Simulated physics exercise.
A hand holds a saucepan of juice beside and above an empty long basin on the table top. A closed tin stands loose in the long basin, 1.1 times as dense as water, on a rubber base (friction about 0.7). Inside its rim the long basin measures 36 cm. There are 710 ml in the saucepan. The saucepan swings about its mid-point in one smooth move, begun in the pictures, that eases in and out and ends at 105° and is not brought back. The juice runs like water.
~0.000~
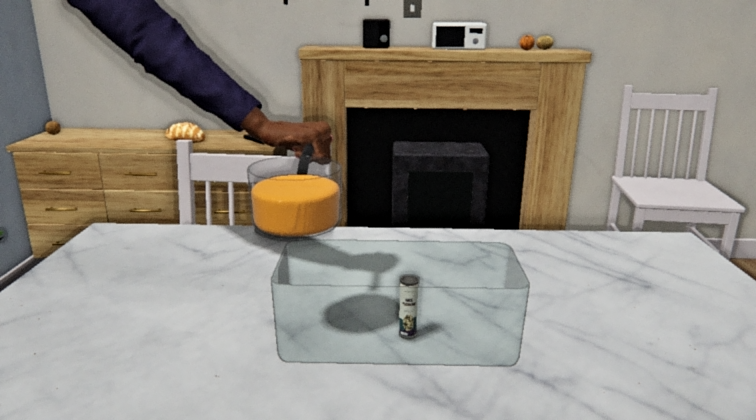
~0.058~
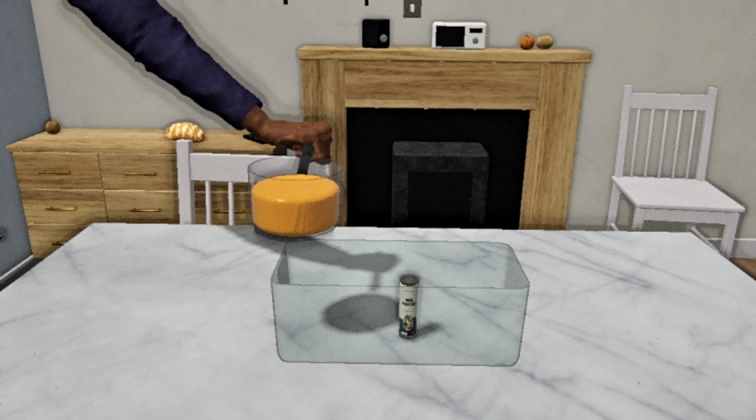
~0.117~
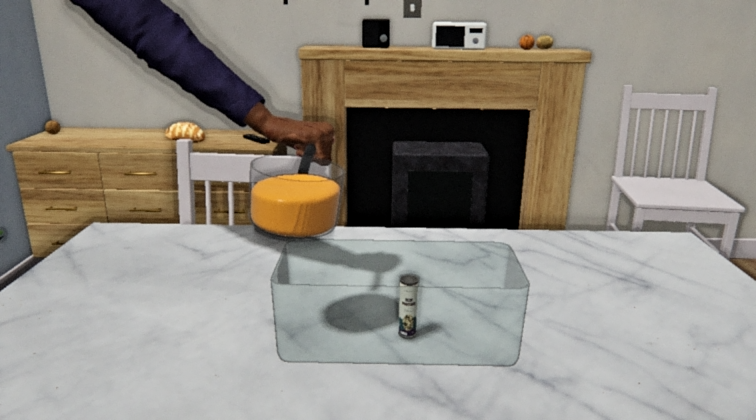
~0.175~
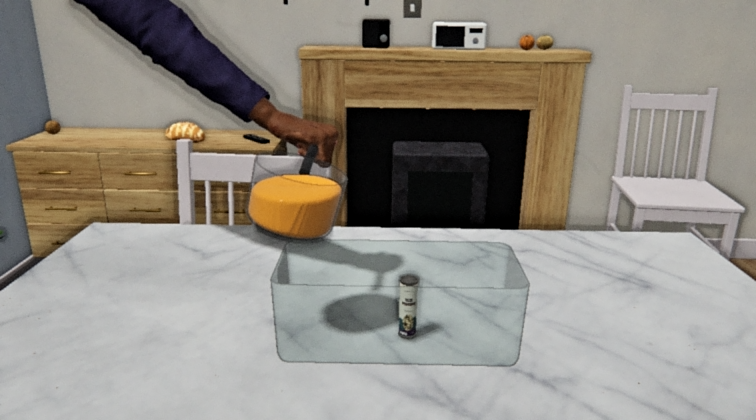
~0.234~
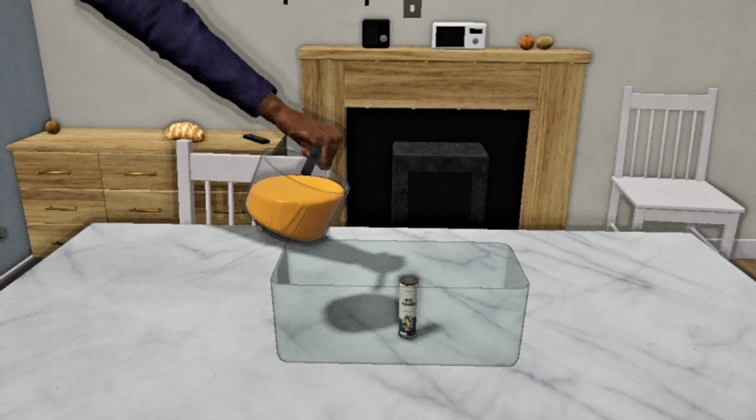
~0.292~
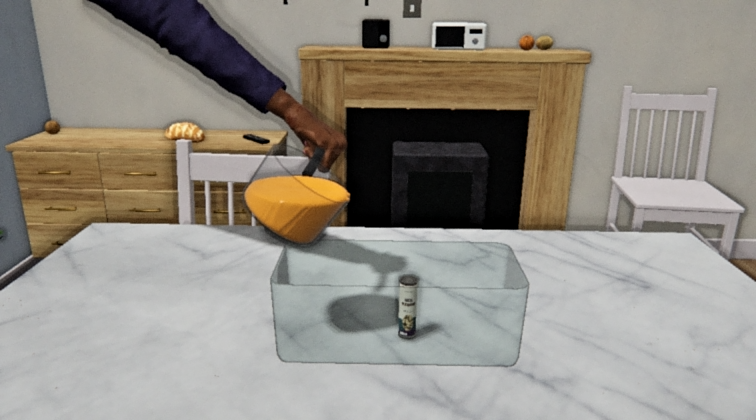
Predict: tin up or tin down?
The tin stays up.
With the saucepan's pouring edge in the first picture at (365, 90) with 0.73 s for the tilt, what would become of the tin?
Then it goes over.
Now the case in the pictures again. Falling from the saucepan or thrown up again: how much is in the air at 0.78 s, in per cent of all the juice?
Near 6 in a hundred.
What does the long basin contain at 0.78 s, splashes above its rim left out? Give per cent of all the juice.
Near 84 in a hundred.
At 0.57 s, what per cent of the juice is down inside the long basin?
Near 28 in a hundred.
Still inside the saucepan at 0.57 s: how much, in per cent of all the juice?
Near 42 in a hundred.
Then, 0.57 s in, the tilt is 93° and 41 per cent is still to pour; the tin stands where it began.
Then, 0.78 s in, the tilt is 105° and 10 per cent is still to pour; the tin stands 1 cm from where it began.
Then, 1.00 s in, the tilt is 105° and 1 per cent is still to pour; the tin stands 1 cm from where it began.
Then, 1.23 s in, the tilt is 105° and 0 per cent is still to pour; the tin stands 1 cm from where it began.
Finally, the tin stands 1 cm from where it began.
